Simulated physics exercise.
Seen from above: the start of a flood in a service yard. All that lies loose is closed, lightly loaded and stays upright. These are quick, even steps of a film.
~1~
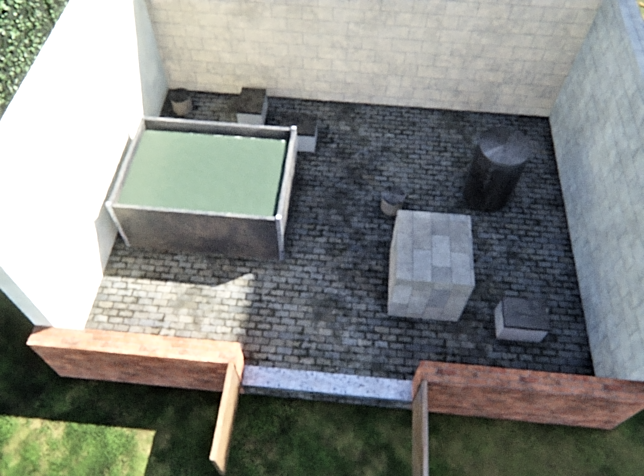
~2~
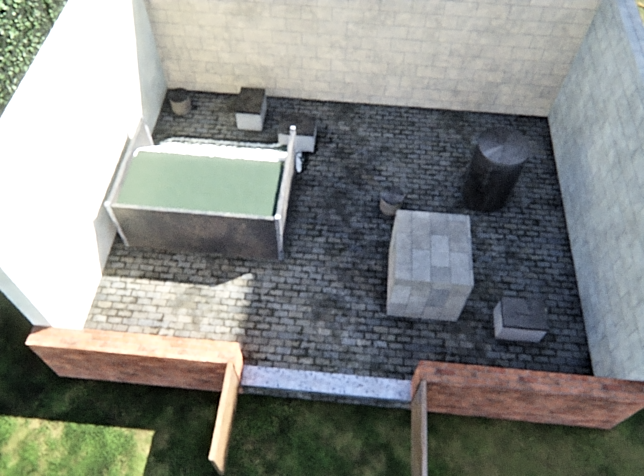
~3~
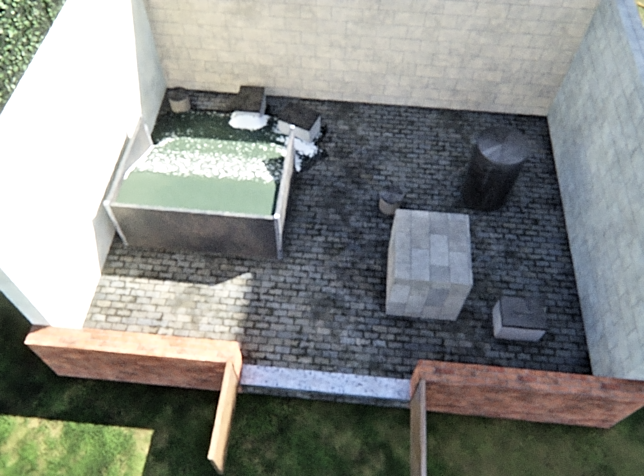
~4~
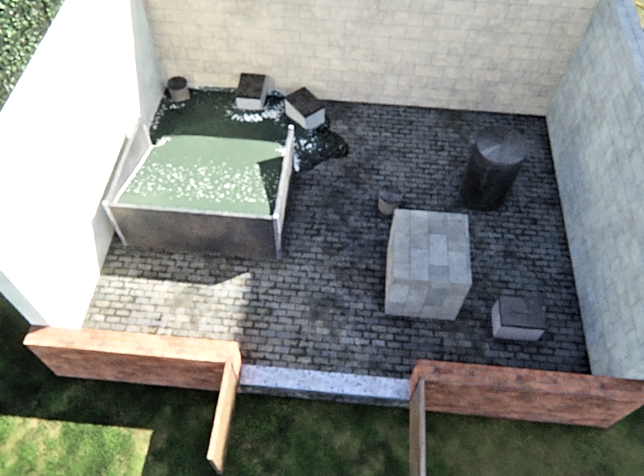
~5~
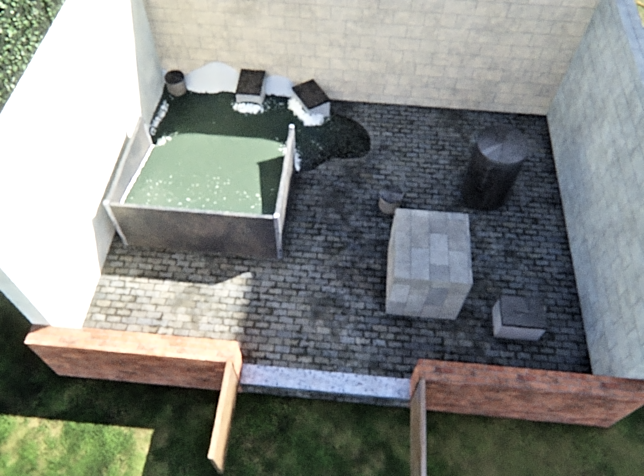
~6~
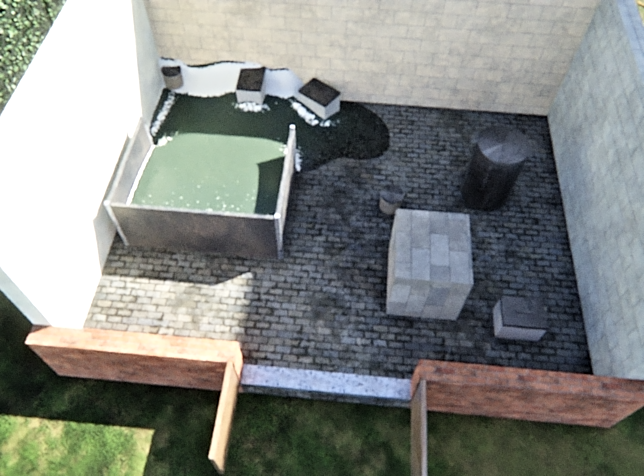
Walled service yard from above, green water pouring from a tank's far side, spreading over paving, shifting a chest, then a pail.
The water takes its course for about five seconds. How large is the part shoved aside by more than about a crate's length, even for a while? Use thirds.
It is two thirds or above.
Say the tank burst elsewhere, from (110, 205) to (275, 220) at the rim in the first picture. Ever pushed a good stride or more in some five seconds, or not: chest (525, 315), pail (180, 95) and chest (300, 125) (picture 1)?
In that order: Swept aside, shifted that much, not that far.
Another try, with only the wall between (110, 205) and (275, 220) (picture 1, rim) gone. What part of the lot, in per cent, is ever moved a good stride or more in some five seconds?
Near 60 in a hundred.
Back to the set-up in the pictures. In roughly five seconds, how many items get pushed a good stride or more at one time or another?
5 of them.
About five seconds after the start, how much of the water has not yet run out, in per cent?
About 100 per cent.
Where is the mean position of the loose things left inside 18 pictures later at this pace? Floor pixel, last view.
At about (423, 227).
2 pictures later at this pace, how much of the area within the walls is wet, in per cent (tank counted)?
Close to 30 %.
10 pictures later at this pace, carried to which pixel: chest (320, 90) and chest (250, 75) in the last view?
Roughly at (540, 142) and (341, 95).
A moment on, 1 of 5 are well off their spots; 3 afloat.
Next, 3 of 5 are well off their spots; 2 afloat.
Later, 4 of 5 are well off their spots; 3 afloat.
In the end, 5 of 5 are well off their spots, and 5 have been at some point; 4 afloat.
